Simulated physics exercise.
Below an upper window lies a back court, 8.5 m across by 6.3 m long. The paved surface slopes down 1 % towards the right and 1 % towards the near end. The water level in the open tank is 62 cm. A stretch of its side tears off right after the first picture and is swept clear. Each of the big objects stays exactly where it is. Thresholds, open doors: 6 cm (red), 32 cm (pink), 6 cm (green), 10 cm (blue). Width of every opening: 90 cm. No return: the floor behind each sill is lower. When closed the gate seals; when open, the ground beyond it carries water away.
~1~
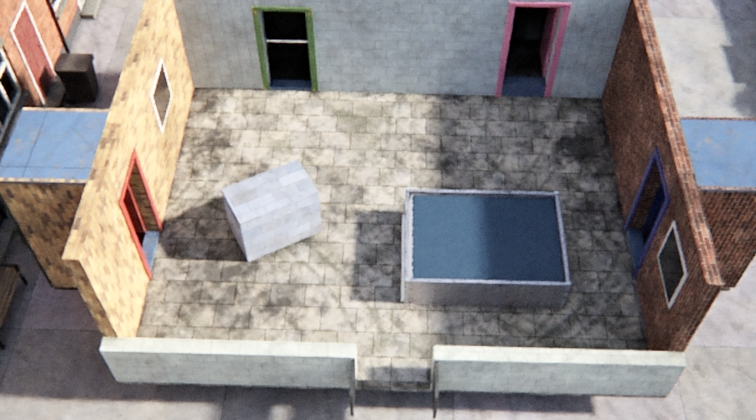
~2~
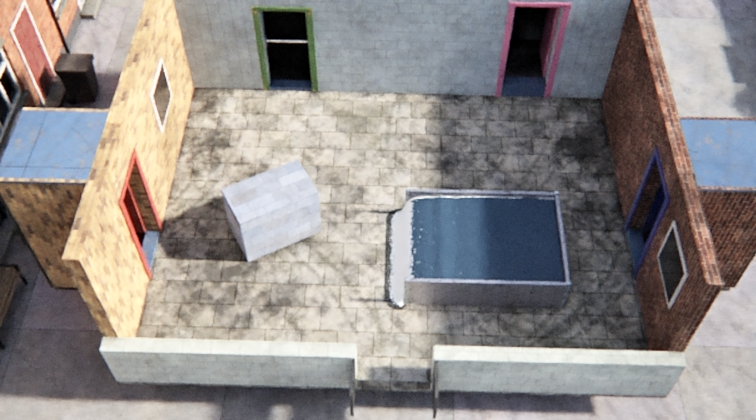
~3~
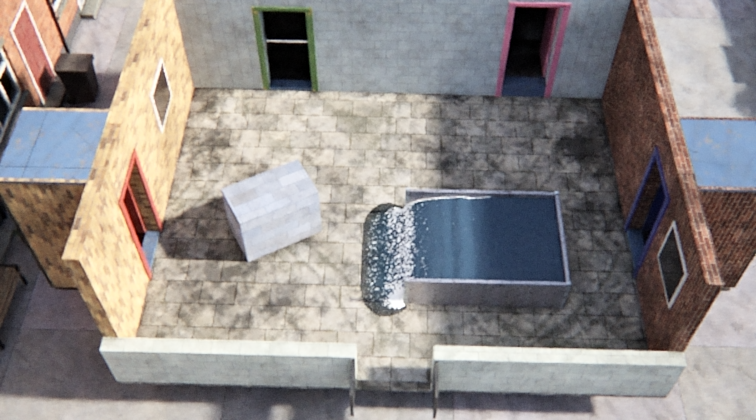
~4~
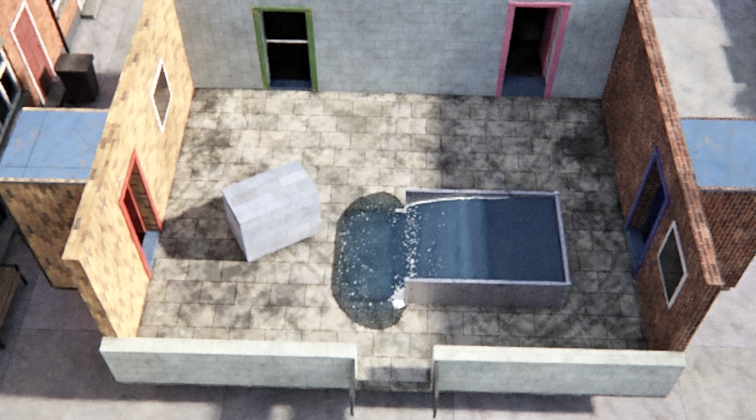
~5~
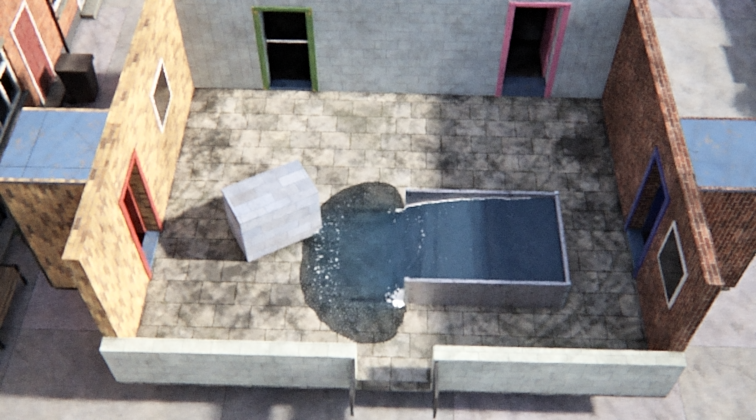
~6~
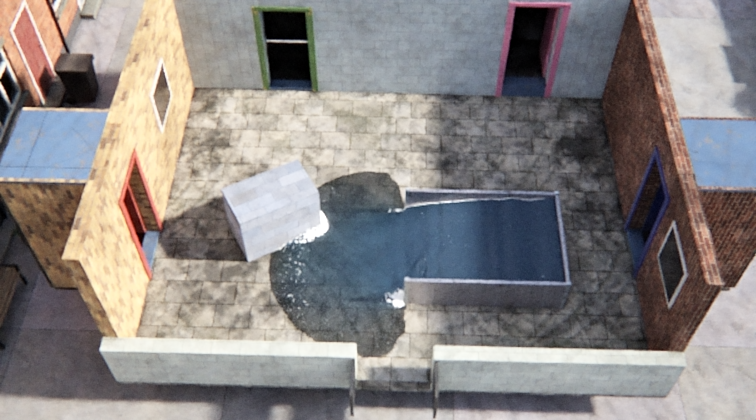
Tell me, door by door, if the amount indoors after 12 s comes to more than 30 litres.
Red door: Beyond the limit. Pink door: Short of the limit. Green door: Beyond the limit. Blue door: Short of the limit.
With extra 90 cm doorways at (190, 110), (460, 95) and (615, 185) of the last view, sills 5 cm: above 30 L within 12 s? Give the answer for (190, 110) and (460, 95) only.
The first doorway goes beyond and the second stays inside.
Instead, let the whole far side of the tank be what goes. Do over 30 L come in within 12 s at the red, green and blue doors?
Against that limit: Red not over, green not over, blue not over.
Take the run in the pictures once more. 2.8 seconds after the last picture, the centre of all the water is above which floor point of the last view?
Close to (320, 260) in the last picture.
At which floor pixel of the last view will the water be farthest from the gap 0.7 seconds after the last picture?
Around (149, 284).
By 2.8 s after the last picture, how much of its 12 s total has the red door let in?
Some 20 per cent by then.
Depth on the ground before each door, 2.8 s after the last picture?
Depths: Red door 14 cm, pink door 0 cm, green door 14 cm, blue door 0 cm.
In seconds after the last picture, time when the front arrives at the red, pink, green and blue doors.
Times: Red 0.9 seconds, pink 5.0 seconds, green 1.8 seconds, blue 9.0 seconds.
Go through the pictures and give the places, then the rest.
In the first frame, the open tank at (484, 238) is whole and still, 62 cm deep.
In the second frame, water pours out at (408, 249) and has run 1.0 m, to (401, 306); typically 8 cm deep outside, 62 cm at the open tank's back.
In the third frame, the front is at (380, 309), 1.2 m from the gap at (408, 250); 1.4 m2 of floor is under water; 62 cm left at the back of the open tank.
In the fourth frame, the front is at (358, 317), 1.5 m from the gap at (408, 251); 2.8 m2 of floor is under water; 62 cm left at the back of the open tank.
In the fifth frame, the front is at (310, 298), 1.9 m from the gap at (408, 251); 4.5 m2 of floor is under water; 62 cm left at the back of the open tank.
In the sixth frame, the front is at (276, 288), 2.4 m from the gap at (408, 252); 5.9 m2 of floor is under water; 62 cm left at the back of the open tank.
Then, 0.7 s after the last picture water covers 25 % of the floor and is deepest (30 cm) near (319, 238); red door not reached, pink door not reached, green door not reached, blue door not reached.
Then, 1.5 s after the last picture water covers 35 % of the floor and is deepest (52 cm) near (133, 349); red door 7 cm at the sill, 2 L in, pink door not reached, green door not reached, blue door not reached.
Then, 2.8 s after the last picture water covers 50 % of the floor and is deepest (34 cm) near (153, 360); red door 14 cm at the sill, 13 L in, pink door not reached, green door 14 cm at the sill, 19 L in, blue door not reached.
Then, 6.3 s after the last picture water covers 70 % of the floor and is deepest (16 cm) near (183, 138); red door 9 cm at the sill, 61 L in, pink door 1 cm at the sill, 0 L in, green door 12 cm at the sill, 100 L in, blue door not reached.
Then, 11.3 s after the last picture water covers 100 % of the floor and is deepest (16 cm) near (640, 308); red door 4 cm at the sill, 67 L in, pink door 2 cm at the sill, 0 L in, green door 3 cm at the sill, 121 L in, blue door 8 cm at the sill, 1 L in.
